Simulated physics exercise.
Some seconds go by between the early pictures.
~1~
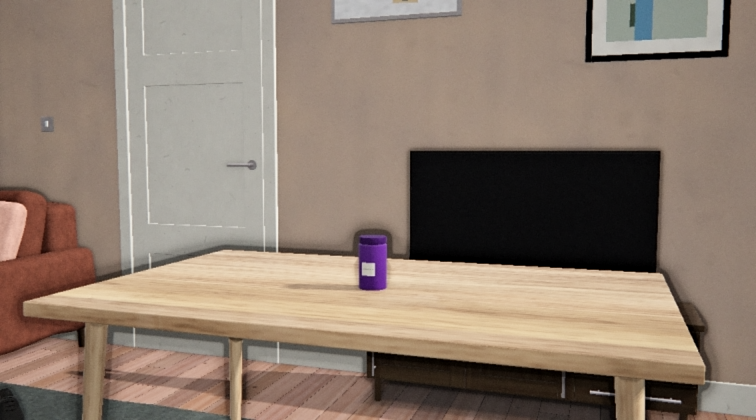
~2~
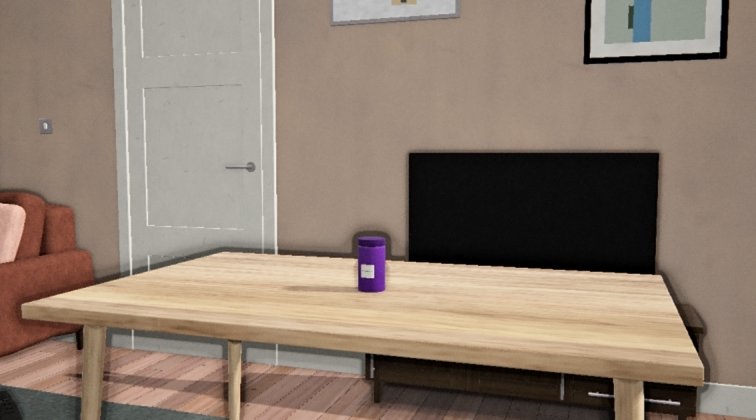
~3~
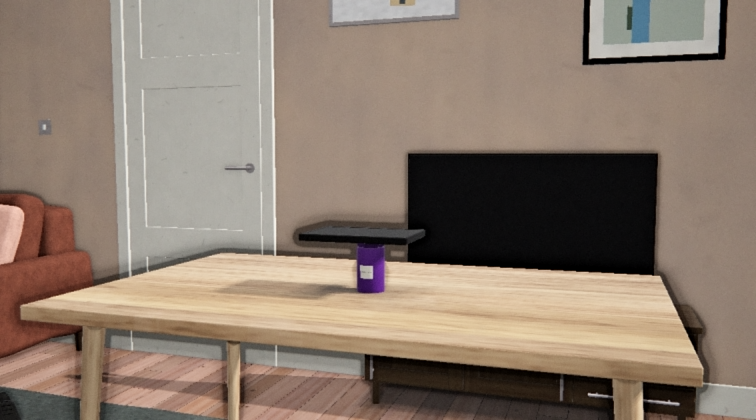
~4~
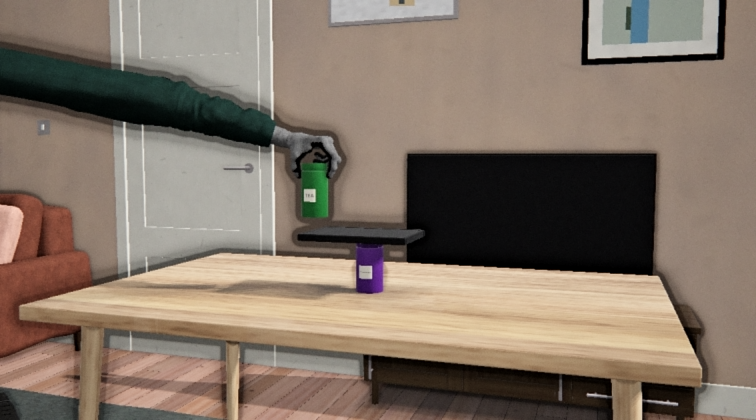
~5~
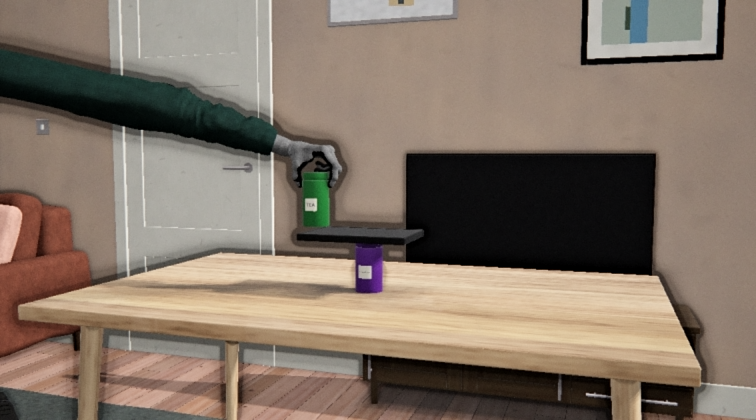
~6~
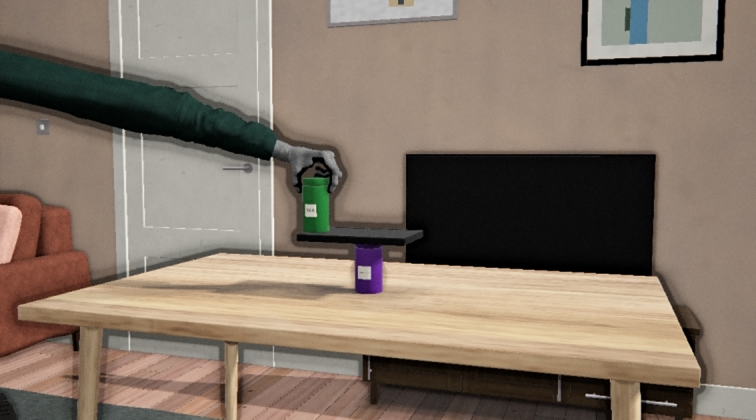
A purple jar stands on a pale wooden table in a living room, seen from slightly above the tabletop by a nearly still camera. Behind it are a white door, a black television and a reddish sofa at left. A flat black slab appears on top of the jar, extending left, then a gloved hand in a green sleeve lowers a green jar onto its left end.
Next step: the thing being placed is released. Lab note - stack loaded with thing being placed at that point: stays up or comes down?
It will most likely end up unbalanced.
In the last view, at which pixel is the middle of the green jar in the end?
Near (279, 276).
Then, 0.30 s past the last view, green jar now fallen; black lid rocked 39° from its first pose.
Then, 0.40 s past the last view, black lid rocked 70° from its first pose.
Then, 0.80 s past the last view, black lid on its side.
Then, 1.20 s past the last view, black lid now fallen.
Finally, fallen, black lid and green jar; purple jar still in place. Final places as the last picture's camera would see them, green jar near (279, 276). The stack loses its balance.
